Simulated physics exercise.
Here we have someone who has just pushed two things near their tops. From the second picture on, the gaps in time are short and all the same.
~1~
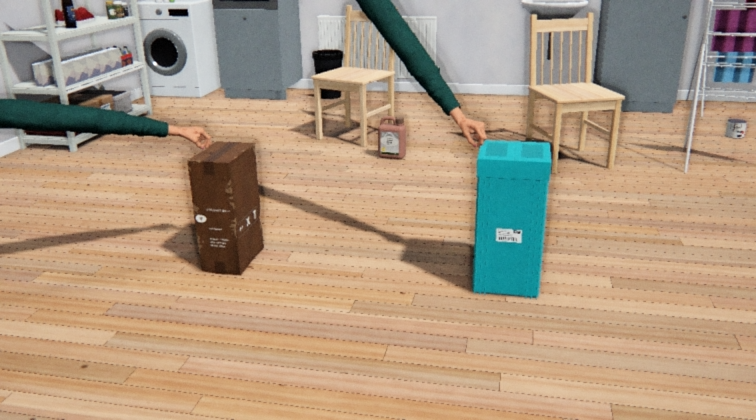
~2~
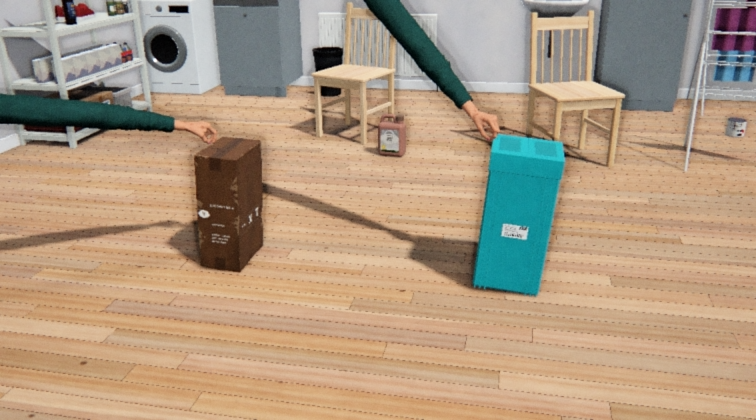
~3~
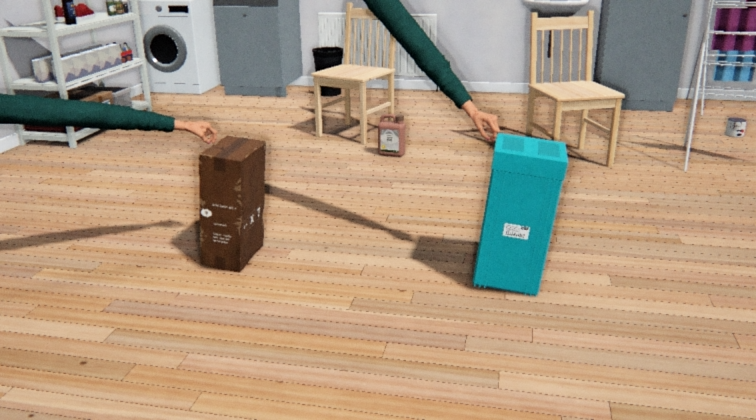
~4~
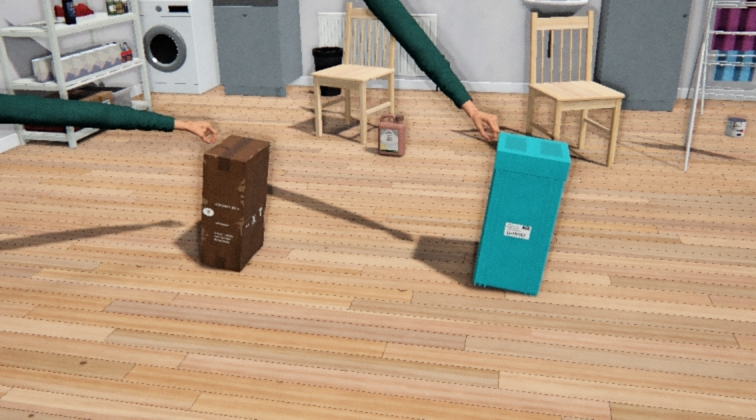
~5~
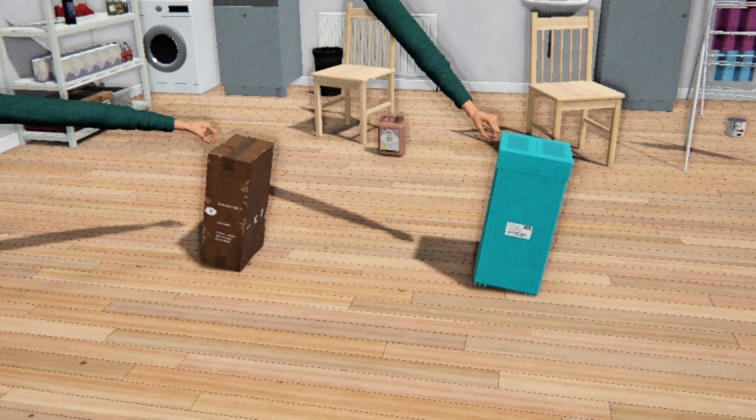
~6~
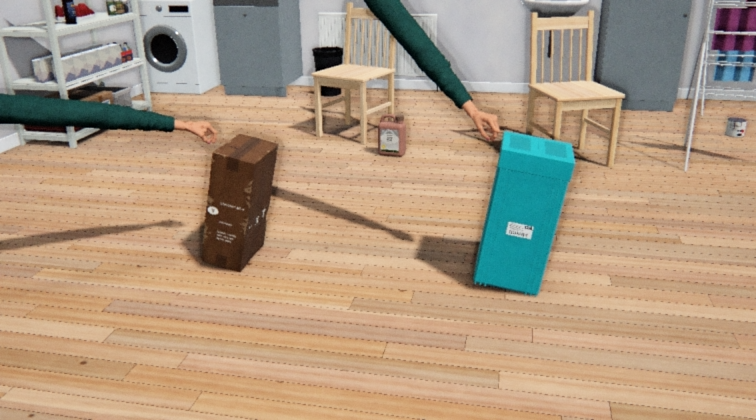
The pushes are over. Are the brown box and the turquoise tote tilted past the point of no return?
As it turns out, the brown box goes down on its side; the turquoise tote returns to its base.
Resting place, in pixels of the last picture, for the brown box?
At about (308, 244).
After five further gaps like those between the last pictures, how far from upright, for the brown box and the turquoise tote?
About 20° and 10°.
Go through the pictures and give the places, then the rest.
Brown box (228, 207) upright; turquoise tote (510, 219) upright, in the first frame.
Brown box (231, 203) 3° off upright; turquoise tote (516, 215) 5° off upright, in the second frame.
Brown box (233, 203) 6° off upright; turquoise tote (518, 215) 6° off upright, in the third frame.
Brown box (236, 203) 8° off upright; turquoise tote (519, 214) 7° off upright, in the fourth frame.
Brown box (238, 202) 10° off upright; turquoise tote (520, 214) 8° off upright, in the fifth frame.
Brown box (240, 202) 12° off upright; turquoise tote (521, 214) 9° off upright, in the sixth frame.
Then, 0.28 s after the last picture, brown box 41° off upright near (269, 207); turquoise tote 3° off upright near (514, 216).
Then, 0.50 s after the last picture, brown box on its side near (308, 244); turquoise tote 4° off upright near (504, 215).
At rest, the brown box topples, near (308, 244); the turquoise tote settles on its feet, near (510, 217).
